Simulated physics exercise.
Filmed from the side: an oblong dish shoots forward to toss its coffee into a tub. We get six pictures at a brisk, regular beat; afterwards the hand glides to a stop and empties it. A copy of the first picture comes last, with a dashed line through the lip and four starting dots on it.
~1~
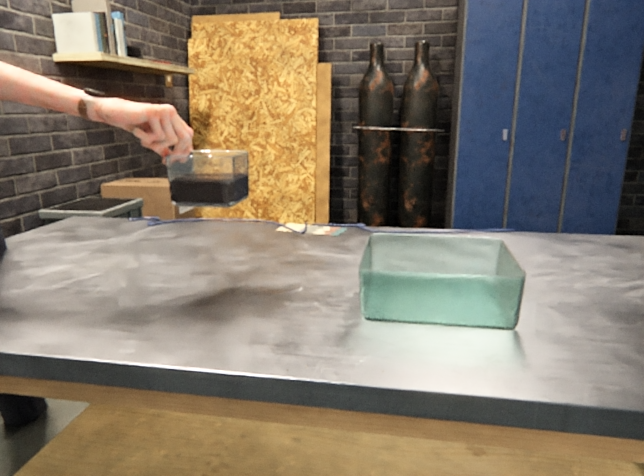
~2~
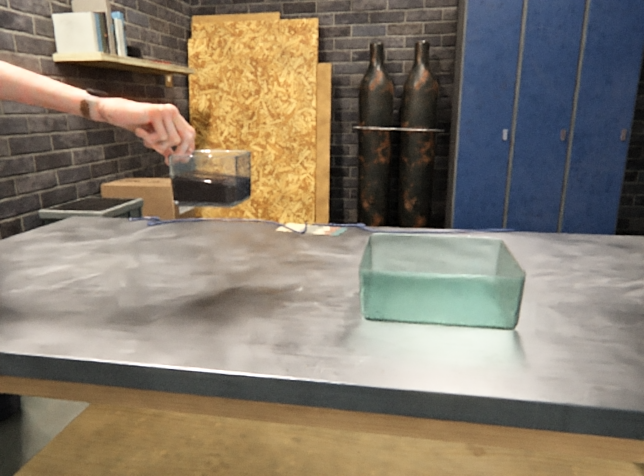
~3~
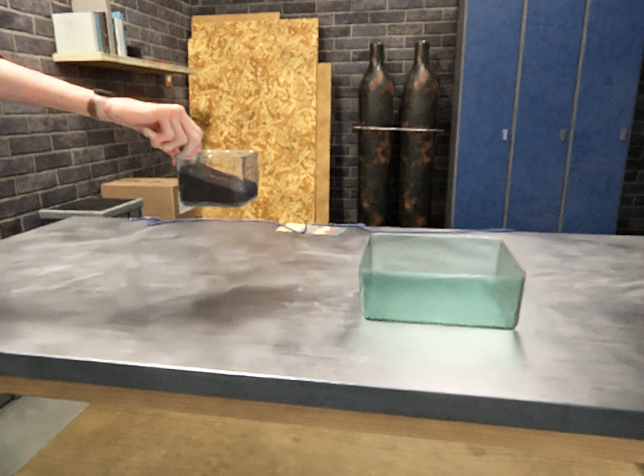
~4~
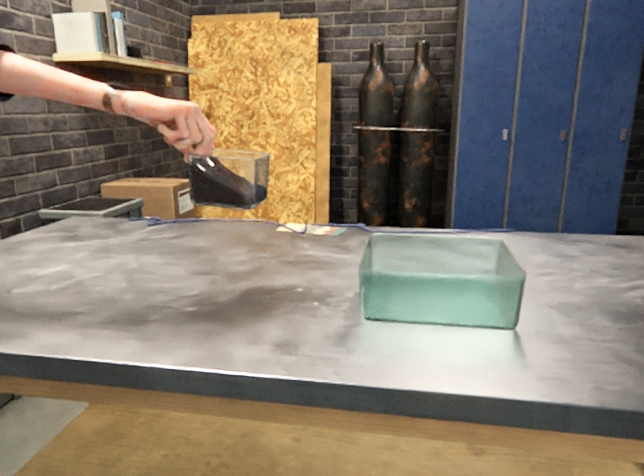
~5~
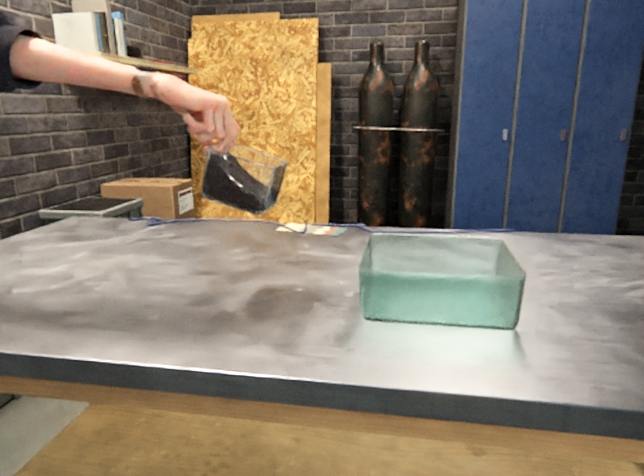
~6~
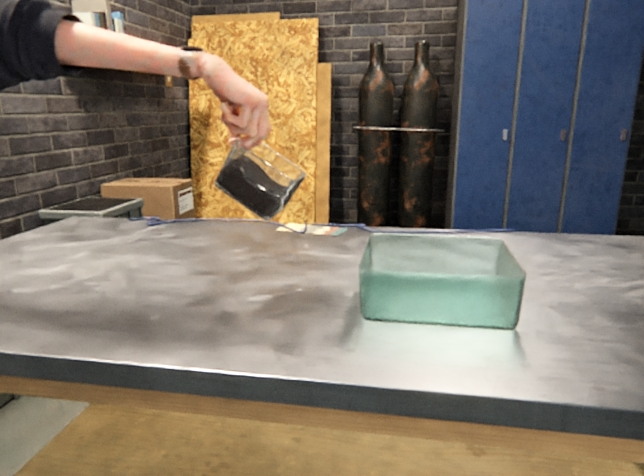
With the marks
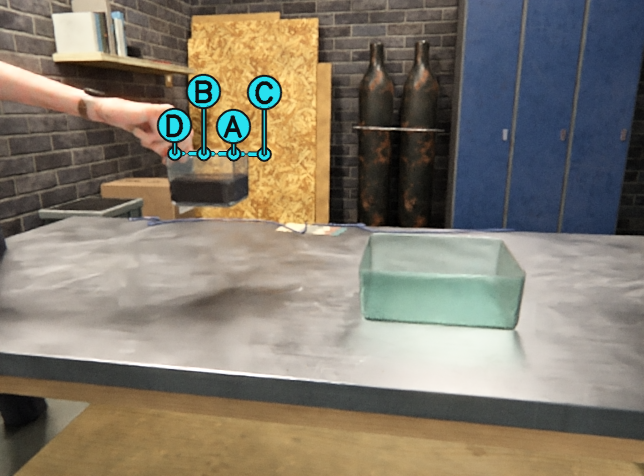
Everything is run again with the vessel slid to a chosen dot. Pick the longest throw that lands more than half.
Dot B just does it.
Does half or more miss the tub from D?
Yes.
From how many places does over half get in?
Three of the four.
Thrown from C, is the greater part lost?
No, not at all.
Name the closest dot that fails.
The answer is D.
On the marked copy, A at (233, 154); B at (203, 153); C at (264, 154); D at (174, 153).
If A is chosen, about 66 % lands in the tub, 6 % falls short and 28 % goes beside or beyond.
If B is chosen, about 69 % lands in the tub, 12 % falls short and 19 % goes beside or beyond.
If C is chosen, about 73 % lands in the tub, 8 % falls short and 19 % goes beside or beyond.
If D is chosen, about 5 % lands in the tub, 90 % falls short and 5 % goes beside or beyond.
